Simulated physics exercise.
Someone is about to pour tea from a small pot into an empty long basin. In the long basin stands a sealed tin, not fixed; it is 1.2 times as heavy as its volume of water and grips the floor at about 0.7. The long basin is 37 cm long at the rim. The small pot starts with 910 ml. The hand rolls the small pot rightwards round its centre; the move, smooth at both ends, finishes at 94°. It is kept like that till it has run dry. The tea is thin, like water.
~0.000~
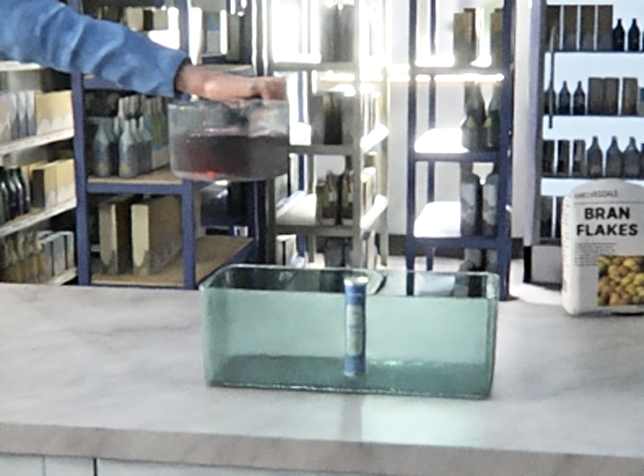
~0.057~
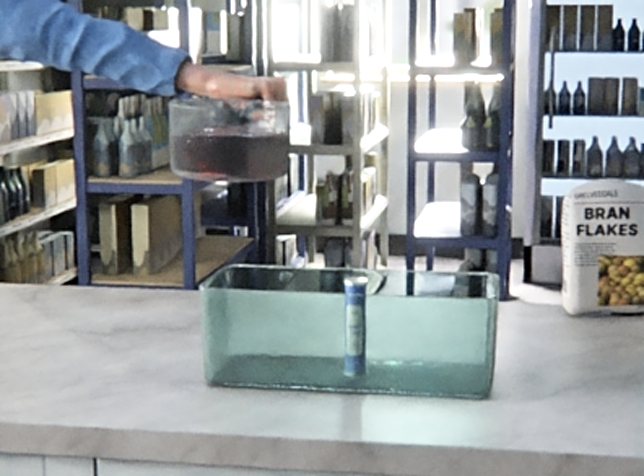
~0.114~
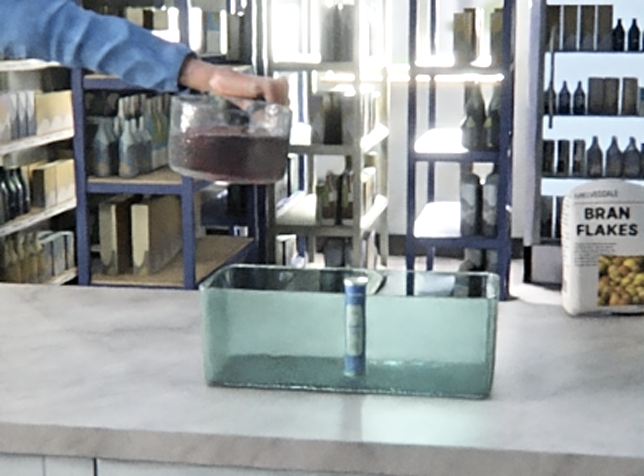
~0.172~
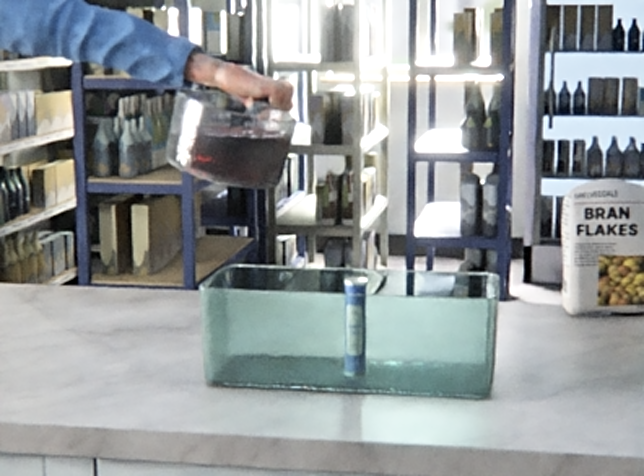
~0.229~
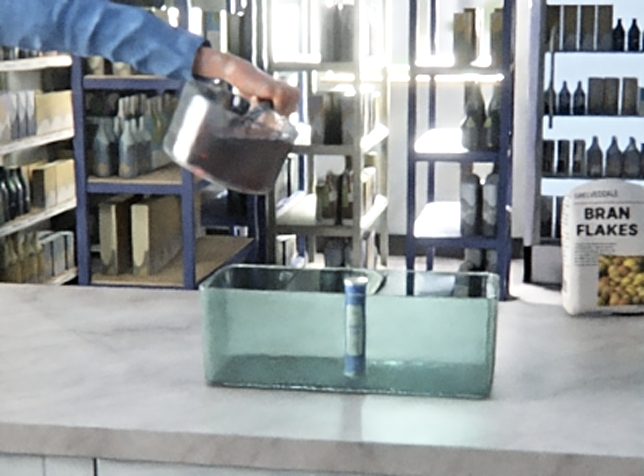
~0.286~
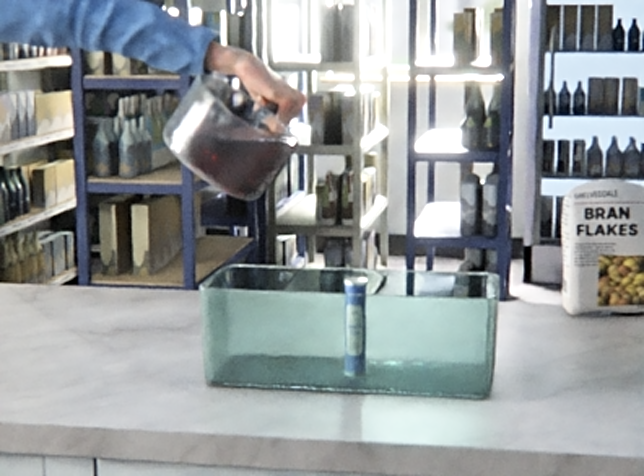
A hand in a blue sleeve held a small clear pot of dark reddish tea above a long greenish glass basin on the counter, then tilted it steadily to the right, its right side dipping lower.
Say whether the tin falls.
It falls.
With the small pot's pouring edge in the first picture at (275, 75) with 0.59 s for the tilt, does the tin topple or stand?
Then it falls.
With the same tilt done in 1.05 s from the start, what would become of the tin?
Then it falls.
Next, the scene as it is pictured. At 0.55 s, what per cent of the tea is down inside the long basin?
About 10 per cent.
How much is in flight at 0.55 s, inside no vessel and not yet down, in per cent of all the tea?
Near 44 in a hundred.
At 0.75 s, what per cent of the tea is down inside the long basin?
Near 68 in a hundred.
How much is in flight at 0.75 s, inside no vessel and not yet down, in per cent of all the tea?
About 14 per cent.
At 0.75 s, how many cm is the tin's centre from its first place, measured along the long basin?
Some 2 cm.
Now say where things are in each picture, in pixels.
The first picture shows tilt 0°; pouring edge (289, 106); surface from (176, 131) to (287, 133); the long basin's rim runs from (213, 278) to (497, 288); the tin's top is at (356, 284).
The second picture shows tilt 2°; pouring edge (290, 108); surface from (176, 131) to (288, 133).
The third picture shows tilt 7°; pouring edge (292, 114); surface from (176, 130) to (288, 134).
The fourth picture shows tilt 14°; pouring edge (295, 123); surface from (176, 130) to (290, 136).
The fifth picture shows tilt 25°; pouring edge (297, 135); surface from (174, 129) to (293, 137).
The sixth picture shows tilt 36°; pouring edge (296, 149); surface from (170, 125) to (298, 141).
By 0.55 s the tilt is 87° and 46 per cent is still to pour; the tin stands where it began.
By 0.75 s the tilt is 94° and 18 per cent is still to pour; the tin leans 17°.
By 0.95 s the tilt is 94° and 6 per cent is still to pour; the tin lies on its side.
By 1.17 s the tilt is 94° and 2 per cent is still to pour; the tin lies on its side.
At rest the tin lies on its side.
